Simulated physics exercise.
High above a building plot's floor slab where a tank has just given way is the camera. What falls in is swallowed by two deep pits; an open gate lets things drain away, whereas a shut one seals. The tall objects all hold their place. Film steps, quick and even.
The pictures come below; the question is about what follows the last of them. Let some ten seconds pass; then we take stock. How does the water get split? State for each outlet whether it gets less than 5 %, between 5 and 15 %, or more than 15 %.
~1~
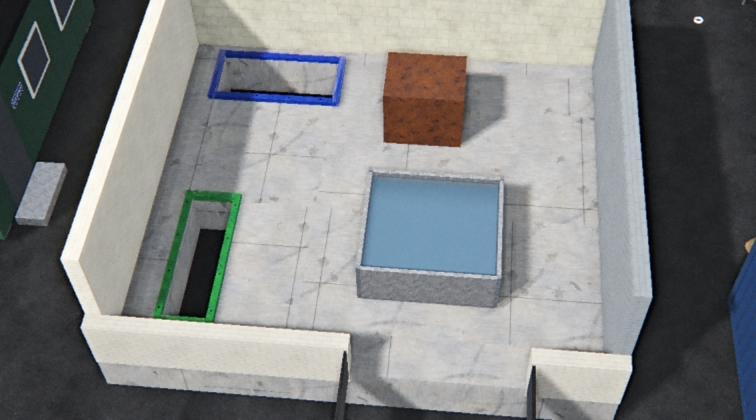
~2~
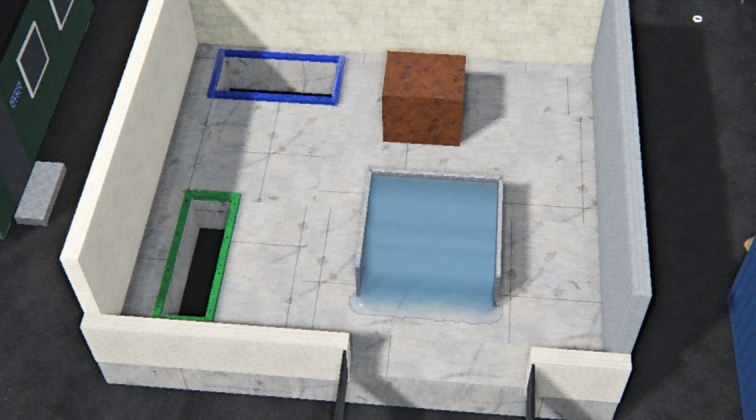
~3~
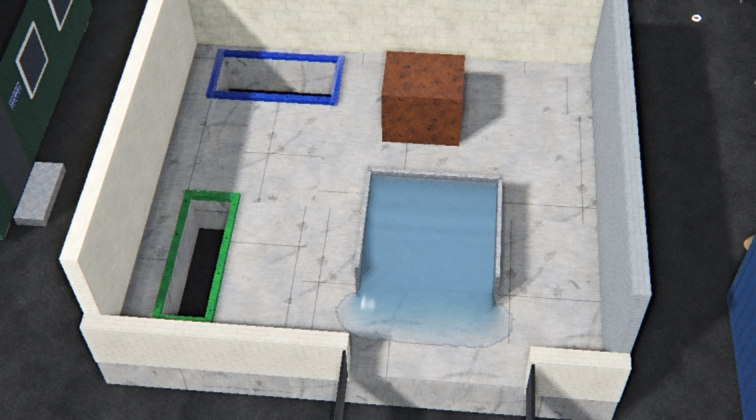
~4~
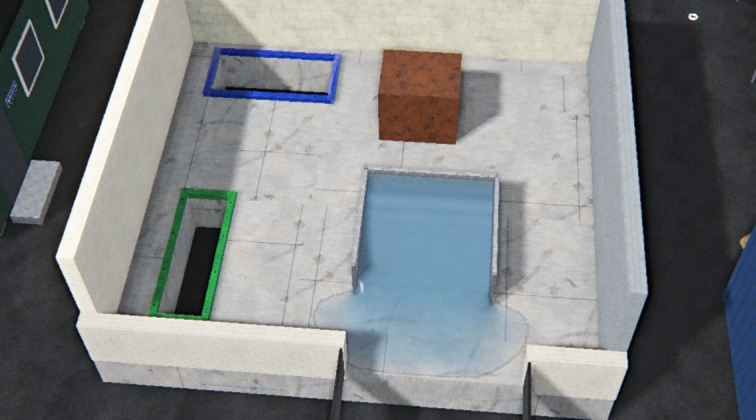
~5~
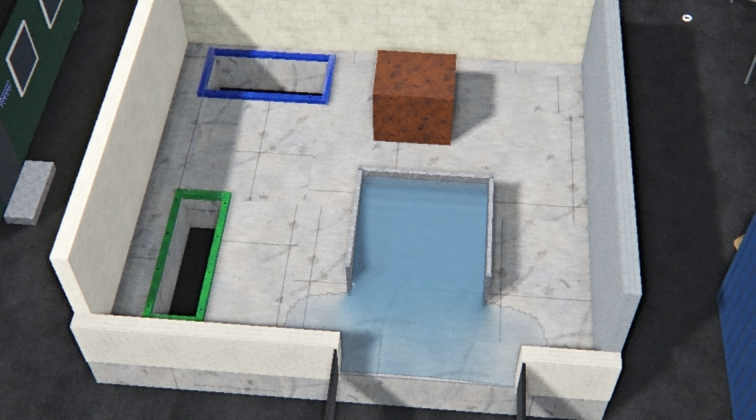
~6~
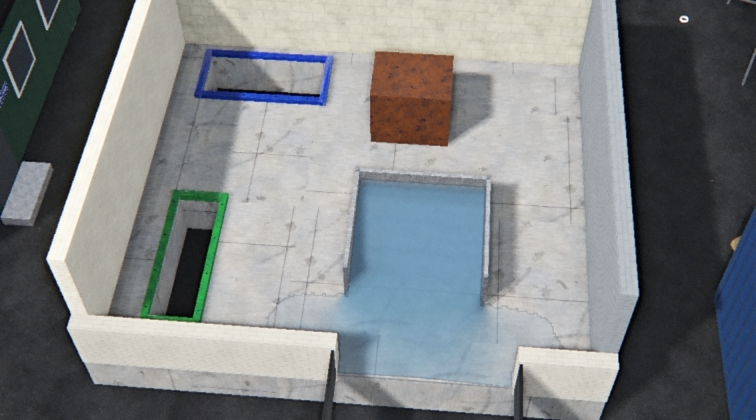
Outcome. The gate gets more than 15 %. The blue pit gets less than 5 %. The green pit gets less than 5 %.
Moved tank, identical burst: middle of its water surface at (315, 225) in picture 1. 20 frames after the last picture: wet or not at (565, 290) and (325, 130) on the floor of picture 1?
Submerged, spared.
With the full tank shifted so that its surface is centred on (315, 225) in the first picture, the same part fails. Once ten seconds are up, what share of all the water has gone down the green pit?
Green: 10 %.
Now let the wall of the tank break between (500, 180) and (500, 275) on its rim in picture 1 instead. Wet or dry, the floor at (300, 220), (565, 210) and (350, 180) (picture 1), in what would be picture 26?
First spot spared, second spot submerged, third spot spared.
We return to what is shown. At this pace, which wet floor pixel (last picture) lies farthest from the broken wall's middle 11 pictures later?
I'd go with roughly (101, 342).
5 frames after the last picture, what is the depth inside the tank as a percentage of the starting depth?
Estimate: Close to 44 %.
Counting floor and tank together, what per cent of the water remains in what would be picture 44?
I'd put it at about 24 per cent.
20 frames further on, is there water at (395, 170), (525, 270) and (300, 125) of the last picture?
One by one: Left dry / waterlogged / left dry.
A moment on, water covers 15 % of the floor; the gate 26 %, the blue pit 0 %, the green pit 0 %.
Next, water covers 20 % of the floor; the gate 48 %, the blue pit 0 %, the green pit 0 %.
Then, water covers 30 % of the floor; the gate 65 %, the blue pit 0 %, the green pit 0 %.
Later, water covers 35 % of the floor; the gate 76 %, the blue pit 0 %, the green pit 0 %.
In the end, water covers 45 % of the floor; the gate 81 %, the blue pit 0 %, the green pit 0 %.
